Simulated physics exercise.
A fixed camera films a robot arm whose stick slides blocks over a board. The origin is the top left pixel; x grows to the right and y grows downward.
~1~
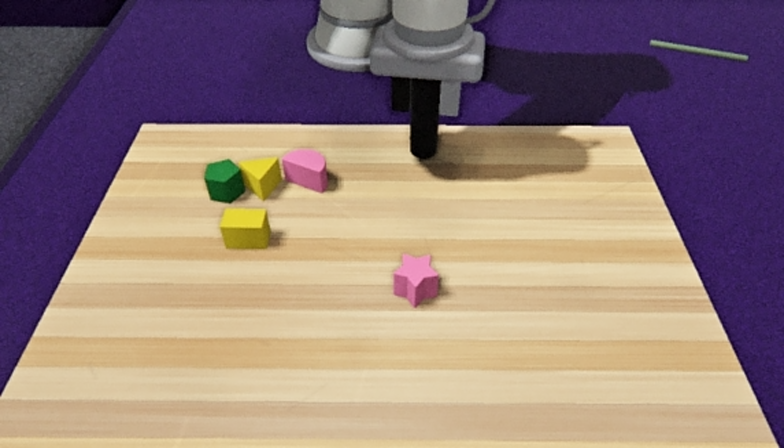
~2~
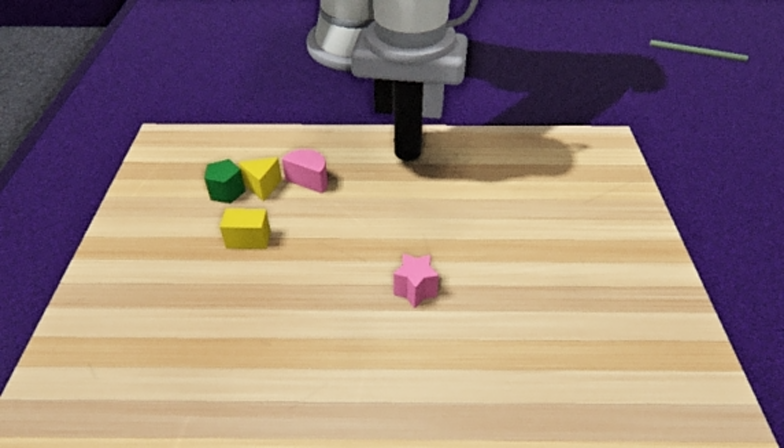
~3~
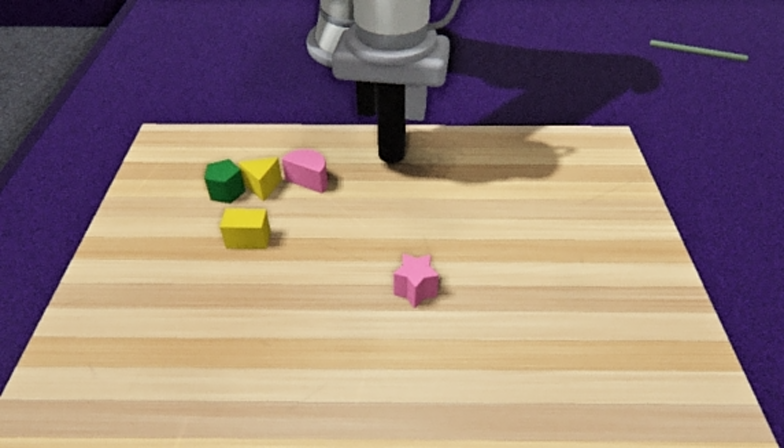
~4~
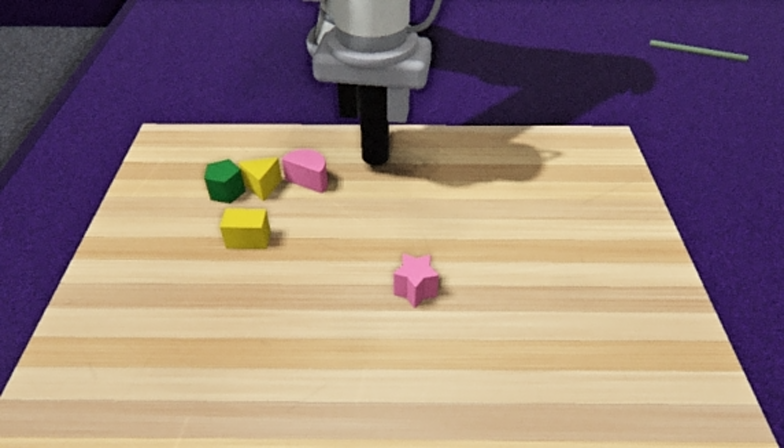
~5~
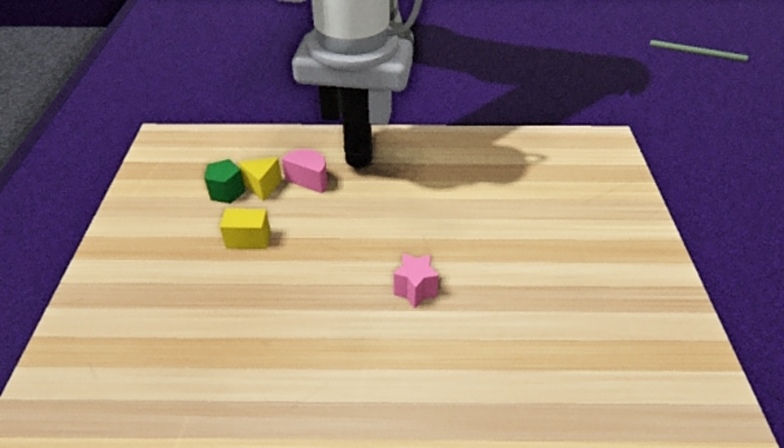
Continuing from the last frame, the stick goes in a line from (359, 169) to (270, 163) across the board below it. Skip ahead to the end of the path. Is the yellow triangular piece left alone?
Yes, I think so.
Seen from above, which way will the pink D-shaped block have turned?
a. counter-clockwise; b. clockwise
I choose a.
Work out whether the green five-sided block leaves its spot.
Stays where it is.
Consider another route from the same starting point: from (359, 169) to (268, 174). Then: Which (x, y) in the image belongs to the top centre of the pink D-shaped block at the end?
The point I'd pick in the picture is (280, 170).
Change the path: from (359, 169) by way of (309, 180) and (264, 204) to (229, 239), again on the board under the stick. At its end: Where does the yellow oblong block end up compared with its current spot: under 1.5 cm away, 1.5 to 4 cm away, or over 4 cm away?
By the end of the path, it will have gone between 1.5 and 4 cm.
On the path given first. One third of the way, stick (328, 159); nothing pushed yet.
Two thirds of the way, stick (298, 157); pink D-shaped block (296, 162), turned 25° anticlockwise.
At the end, stick (268, 155); green five-sided block unmoved; yellow triangular piece unmoved; pink D-shaped block (296, 162), turned 25° anticlockwise.
